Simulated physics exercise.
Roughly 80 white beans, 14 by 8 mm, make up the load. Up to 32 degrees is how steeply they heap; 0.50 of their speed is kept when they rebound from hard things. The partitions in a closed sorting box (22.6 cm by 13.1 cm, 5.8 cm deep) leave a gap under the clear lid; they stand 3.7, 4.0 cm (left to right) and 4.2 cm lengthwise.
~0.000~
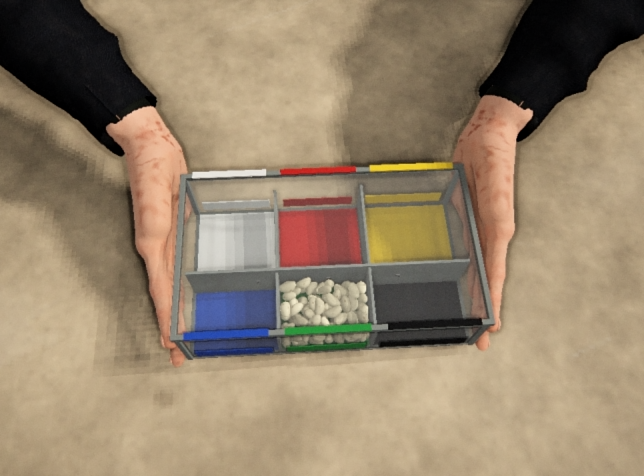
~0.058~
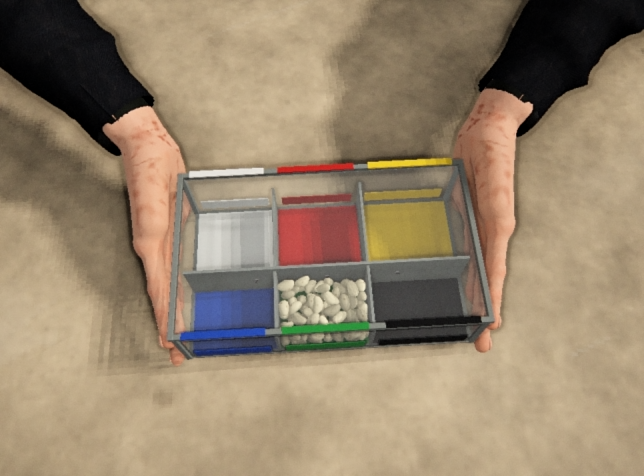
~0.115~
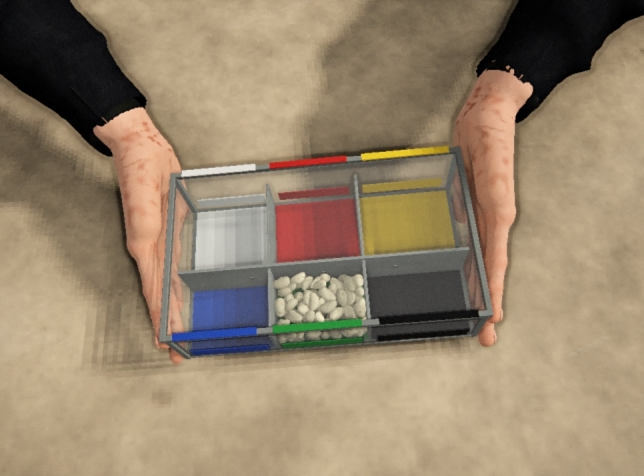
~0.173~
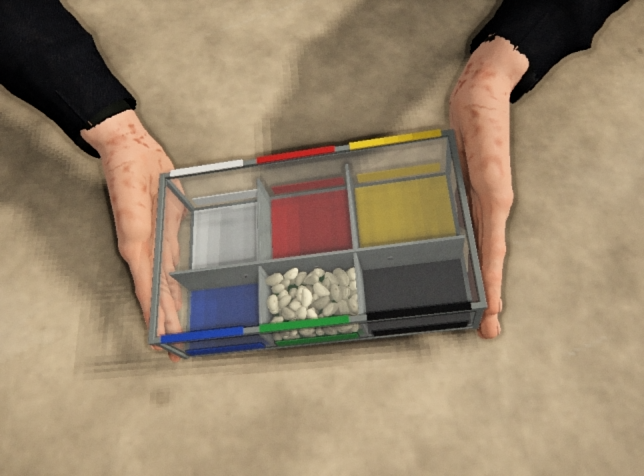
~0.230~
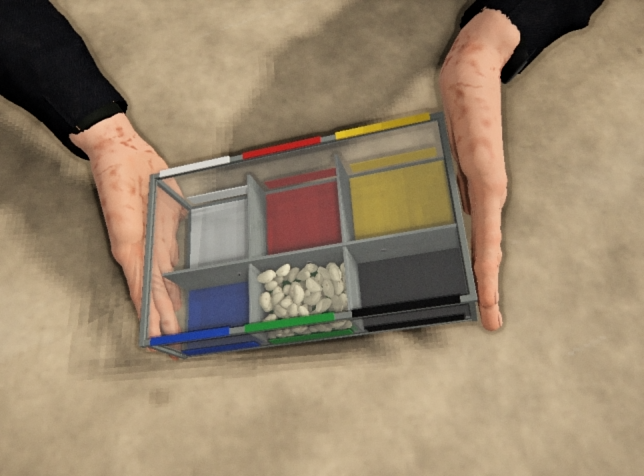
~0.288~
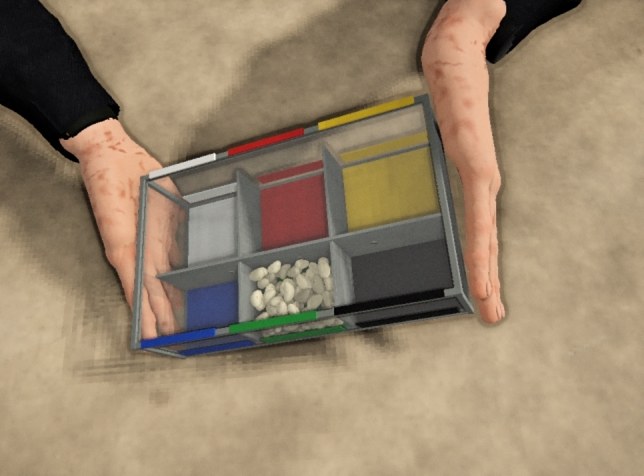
Two hands tilt a clear divided box of white beans down toward the left front.
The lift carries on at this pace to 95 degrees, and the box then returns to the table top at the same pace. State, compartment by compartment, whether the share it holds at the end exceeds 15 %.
Red: Does not exceed; blue: Exceeds; green: Exceeds; yellow: Does not exceed; white: Does not exceed; black: Does not exceed.
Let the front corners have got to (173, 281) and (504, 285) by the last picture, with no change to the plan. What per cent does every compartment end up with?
So it works out as red at 0 percent, blue at 0 percent, green at 50 percent, yellow at 45 percent, white at 0 percent and black at 0 percent.
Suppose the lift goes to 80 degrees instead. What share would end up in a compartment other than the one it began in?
It would come to about 35 per cent.
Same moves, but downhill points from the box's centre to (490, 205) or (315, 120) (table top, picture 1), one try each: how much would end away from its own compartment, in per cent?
Near 50 and 45 percent, in that order.
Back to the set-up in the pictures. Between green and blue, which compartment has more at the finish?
The blue one.
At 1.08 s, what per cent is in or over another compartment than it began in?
Near 35 in a hundred.
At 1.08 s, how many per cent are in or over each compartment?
Red 0; blue 35; green 65; yellow 0; white 0; black 0.
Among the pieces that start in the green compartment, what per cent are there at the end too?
Roughly 40 per cent.
After 1.08 s, tilt 94 degrees; blue 35 %, green 65 %.
After 1.61 s, tilt 40 degrees; blue 60 %, green 40 %.
Then, at 2.20 s, tilt 0 degrees; blue 60 %, green 40 %.
In the end, at 2.6 s, red 0 %, blue 60 %, green 40 %, yellow 0 %, white 0 %, black 0 %.
